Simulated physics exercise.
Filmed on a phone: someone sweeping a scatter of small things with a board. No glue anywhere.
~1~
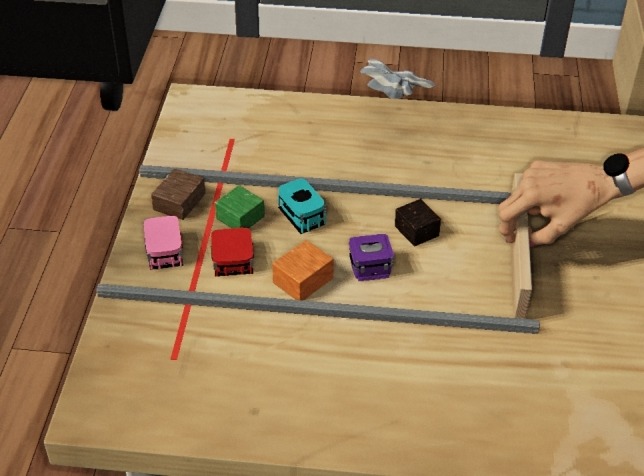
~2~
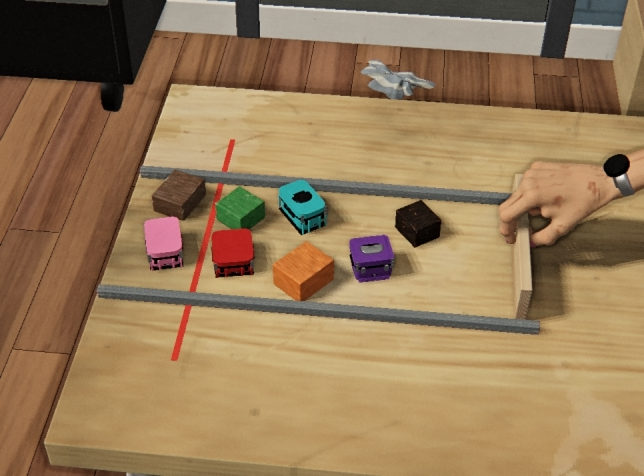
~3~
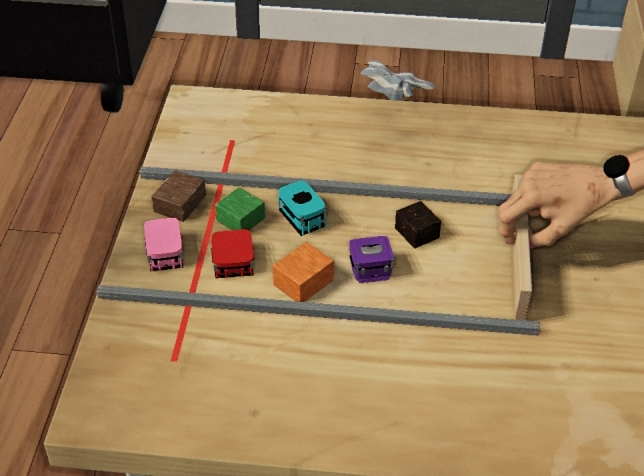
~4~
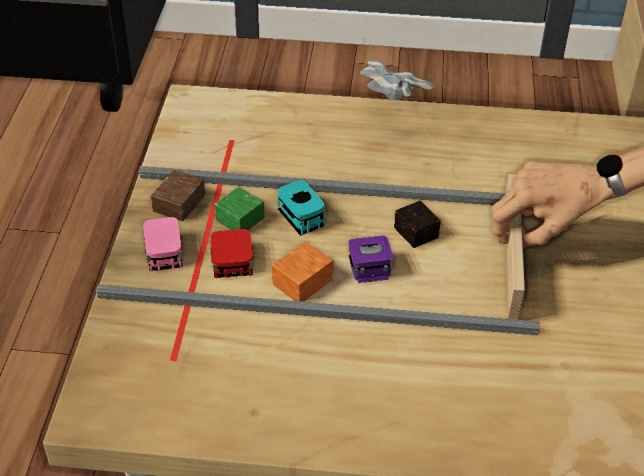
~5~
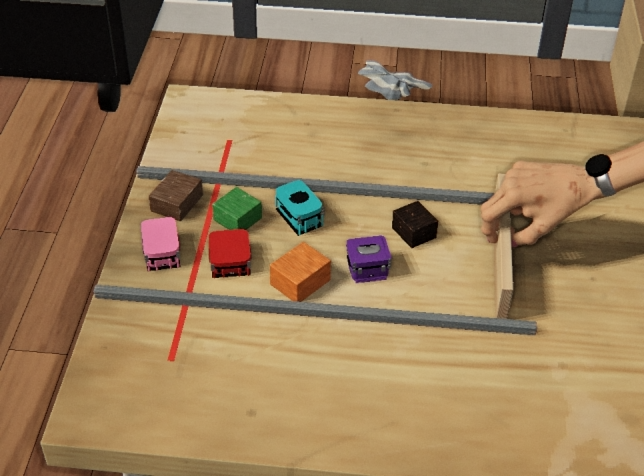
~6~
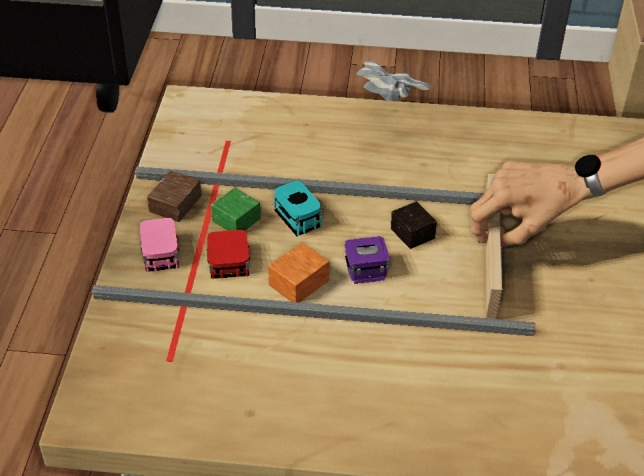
On a wooden table, a hand slides a board slightly left toward scattered colourful blocks and cases.
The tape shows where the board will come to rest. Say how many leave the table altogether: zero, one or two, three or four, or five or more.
Here the number that fall off is one or two.
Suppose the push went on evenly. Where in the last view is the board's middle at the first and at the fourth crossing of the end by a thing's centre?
Its middle is around (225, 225) and later (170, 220).
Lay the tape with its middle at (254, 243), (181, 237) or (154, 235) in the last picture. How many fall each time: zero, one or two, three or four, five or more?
In that order: None; 3 or 4; 5 or more.
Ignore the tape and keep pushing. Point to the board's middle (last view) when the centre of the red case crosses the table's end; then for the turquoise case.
Its middle is around (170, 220) and around (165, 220).
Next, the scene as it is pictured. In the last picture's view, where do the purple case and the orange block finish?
About (182, 233), and the other about (171, 271).
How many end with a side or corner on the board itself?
It touches 3.
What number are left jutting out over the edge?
Overhanging: 1.
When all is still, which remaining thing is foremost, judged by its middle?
The green block ends nearest.
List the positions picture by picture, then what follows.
The first picture shows pink case (164, 243); brown block (179, 194); green block (240, 209); board (520, 245); tape (206, 237).
The second picture shows brown block (179, 195); purple case (371, 259).
The third picture shows green block (240, 211); black block (418, 225).
The fourth picture shows pink case (163, 244); red case (232, 254).
The fifth picture shows brown block (176, 195); orange block (300, 273).
The sixth picture shows pink case (160, 245); brown block (175, 196); green block (236, 212); board (492, 245); tape (202, 239).
Soon after, none off yet; pink case at rest near (160, 245); brown block at rest near (175, 196); green block at rest near (236, 212).
Then, none off yet; pink case moved a little near (145, 242); brown block moved about its own width near (141, 190); green block moved well along near (168, 210).
At rest, the number that fall off is one or two; fallen, brown block and pink case.
